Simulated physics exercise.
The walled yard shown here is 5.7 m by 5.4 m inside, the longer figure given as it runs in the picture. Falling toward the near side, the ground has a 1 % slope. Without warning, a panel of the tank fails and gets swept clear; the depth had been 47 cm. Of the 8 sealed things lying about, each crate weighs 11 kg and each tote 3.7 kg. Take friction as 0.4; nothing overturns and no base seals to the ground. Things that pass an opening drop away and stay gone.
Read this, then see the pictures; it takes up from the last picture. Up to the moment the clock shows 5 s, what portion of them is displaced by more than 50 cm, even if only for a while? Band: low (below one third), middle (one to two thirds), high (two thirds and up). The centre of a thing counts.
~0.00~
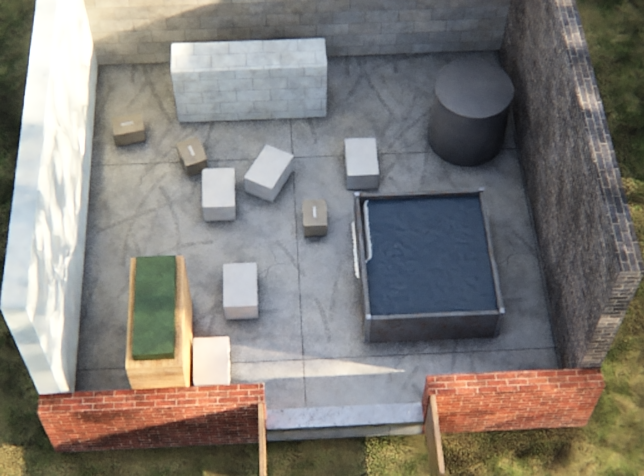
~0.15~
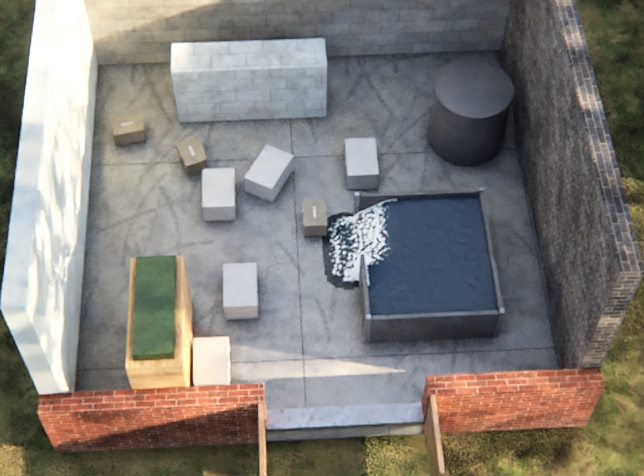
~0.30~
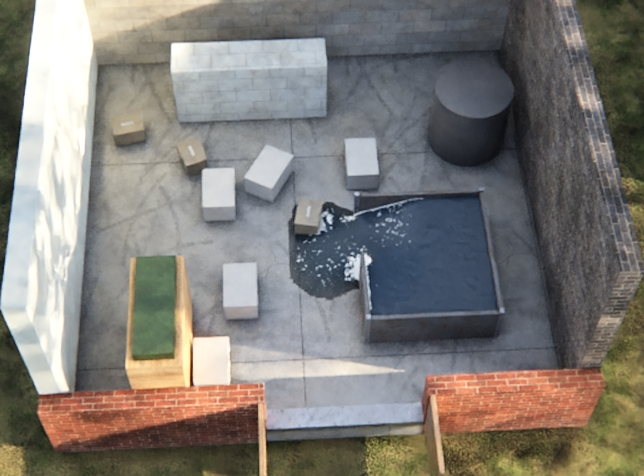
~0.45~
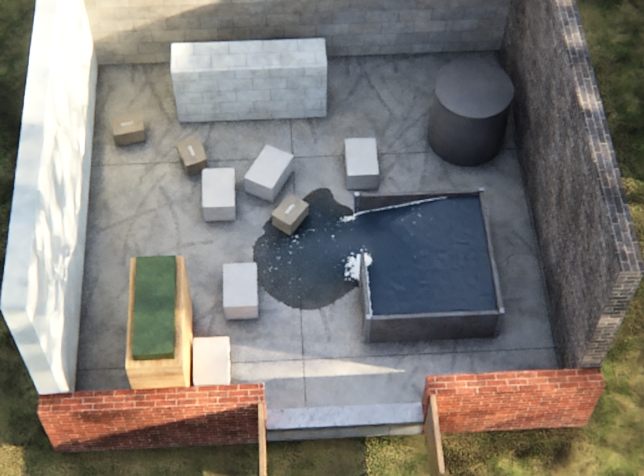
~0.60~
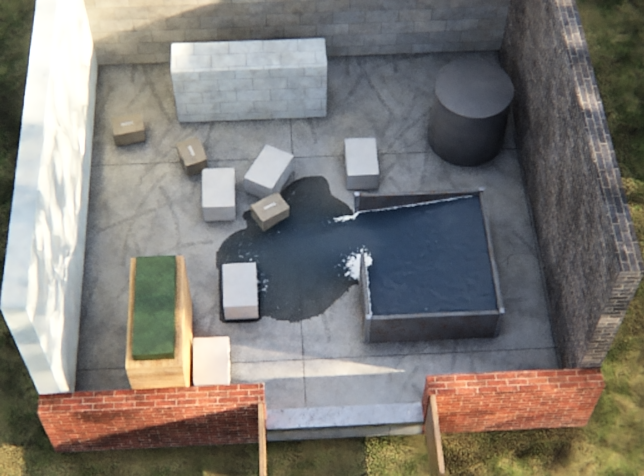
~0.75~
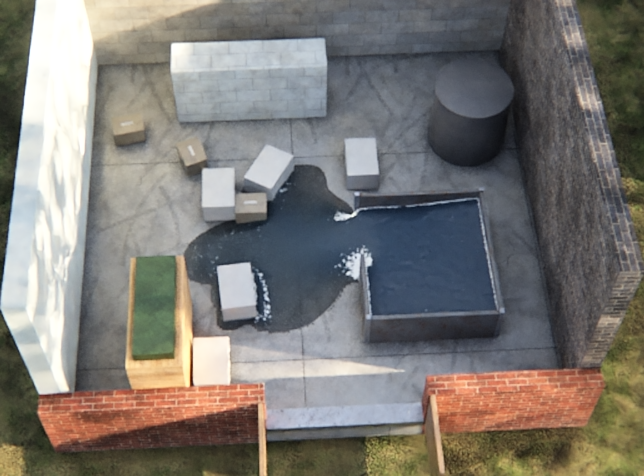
High.
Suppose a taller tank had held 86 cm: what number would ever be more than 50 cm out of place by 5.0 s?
Count under that change: 7.
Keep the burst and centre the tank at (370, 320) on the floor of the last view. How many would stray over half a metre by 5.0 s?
That would give 5.
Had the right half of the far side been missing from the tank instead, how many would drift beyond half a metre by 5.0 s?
In that case the number is 1.
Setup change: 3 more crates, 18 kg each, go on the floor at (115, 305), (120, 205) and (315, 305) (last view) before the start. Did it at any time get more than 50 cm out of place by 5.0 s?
Taking them one by one: It goes beyond, then it goes beyond, then it stays within.
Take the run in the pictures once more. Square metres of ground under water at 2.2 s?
About 14 m2.
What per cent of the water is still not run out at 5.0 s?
Roughly 98 percent.
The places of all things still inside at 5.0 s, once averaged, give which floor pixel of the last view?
I'd put it close to (227, 182) in the last view.
After 1.1 s 1 of 8 are over 50 cm from their spots; 1 afloat.
After 2.2 s 4 of 8 are over 50 cm from their spots; 3 afloat.
After 3.5 s 7 of 8 are over 50 cm from their spots; 6 afloat.
After 5.0 s 7 of 8 are over 50 cm from their spots, and 7 have been at some point; 4 afloat.
